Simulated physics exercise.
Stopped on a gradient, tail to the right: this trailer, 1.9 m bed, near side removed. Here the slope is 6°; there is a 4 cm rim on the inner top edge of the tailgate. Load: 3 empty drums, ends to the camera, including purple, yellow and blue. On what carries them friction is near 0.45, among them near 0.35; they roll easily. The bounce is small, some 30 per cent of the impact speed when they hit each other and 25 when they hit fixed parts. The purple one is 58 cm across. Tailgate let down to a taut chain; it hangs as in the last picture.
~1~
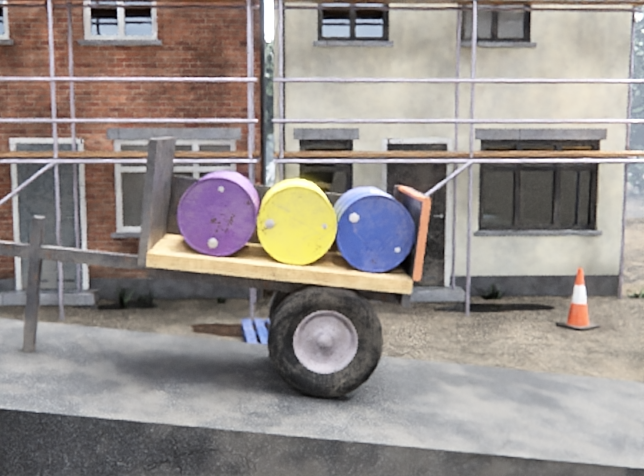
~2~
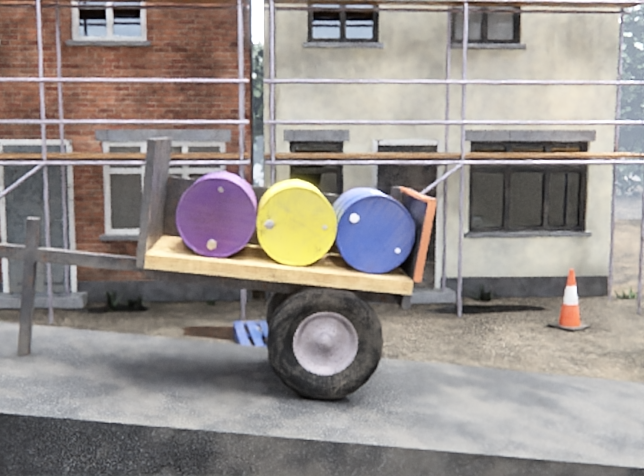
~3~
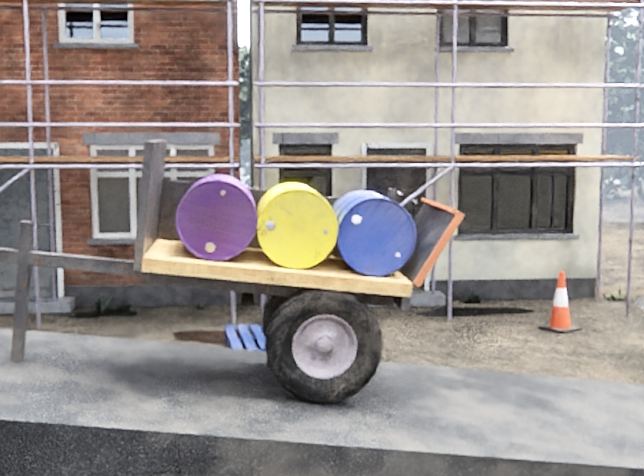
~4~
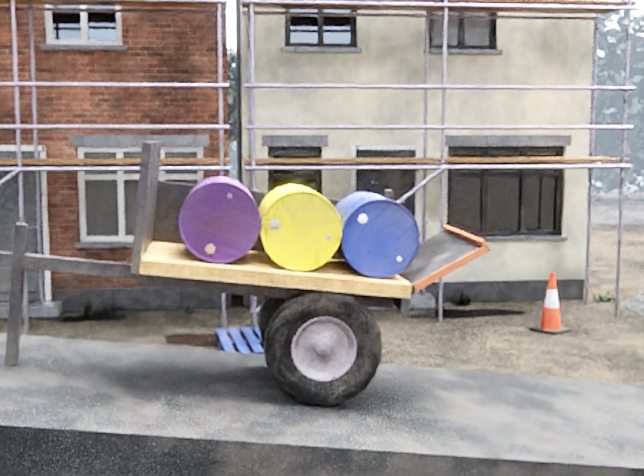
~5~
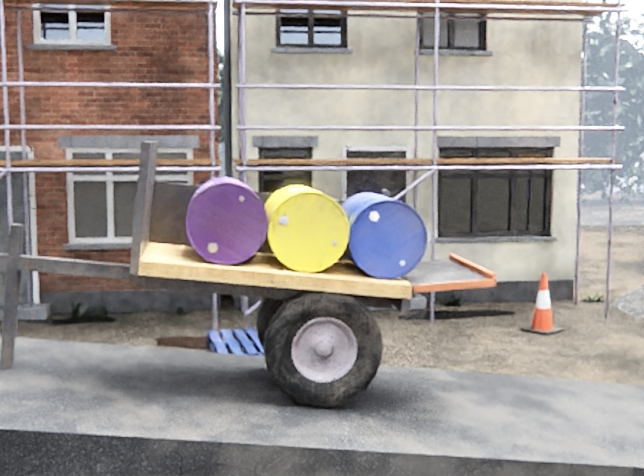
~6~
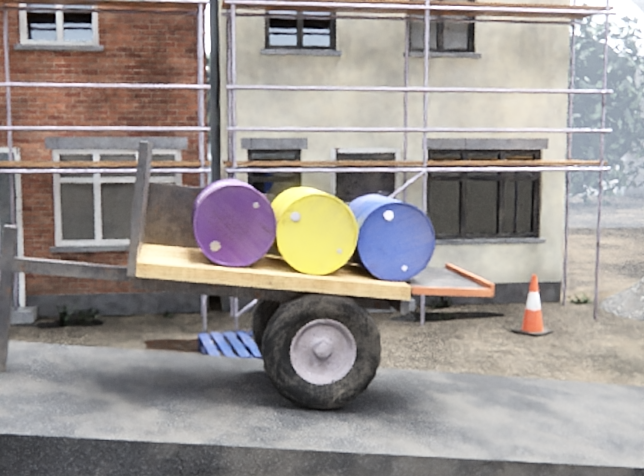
The footage shows purple, yellow and blue drums lying on a sloping trailer as its tailgate swings down to the right until nearly level; the drums roll slightly rightward along the bed, while the view shifts gradually past scaffolded houses.
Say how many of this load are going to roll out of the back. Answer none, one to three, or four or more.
Answer: One to three.
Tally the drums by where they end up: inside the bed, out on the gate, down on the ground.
The split comes out as 0, 0 and 3.
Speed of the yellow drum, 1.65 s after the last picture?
It's travelling at about 0.7 m/s.
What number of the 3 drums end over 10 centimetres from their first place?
That makes 3 in total.
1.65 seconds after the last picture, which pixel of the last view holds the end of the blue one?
Near (532, 290).
Then, 1.6 s after the last picture, purple is on the bed, 25 cm short of the hinge, rolling right; yellow is on the gate, 30 cm past the hinge, rolling right; blue is dropping off the gate; 1 gone off the back.
Then, 3.7 s after the last picture, purple is dropping off the gate; yellow is off the vehicle; blue is off the vehicle; 3 gone off the back.
At rest (5.9 s after the last picture), purple is off the vehicle; yellow is out on the ground; blue is out on the ground; 3 gone off the back.
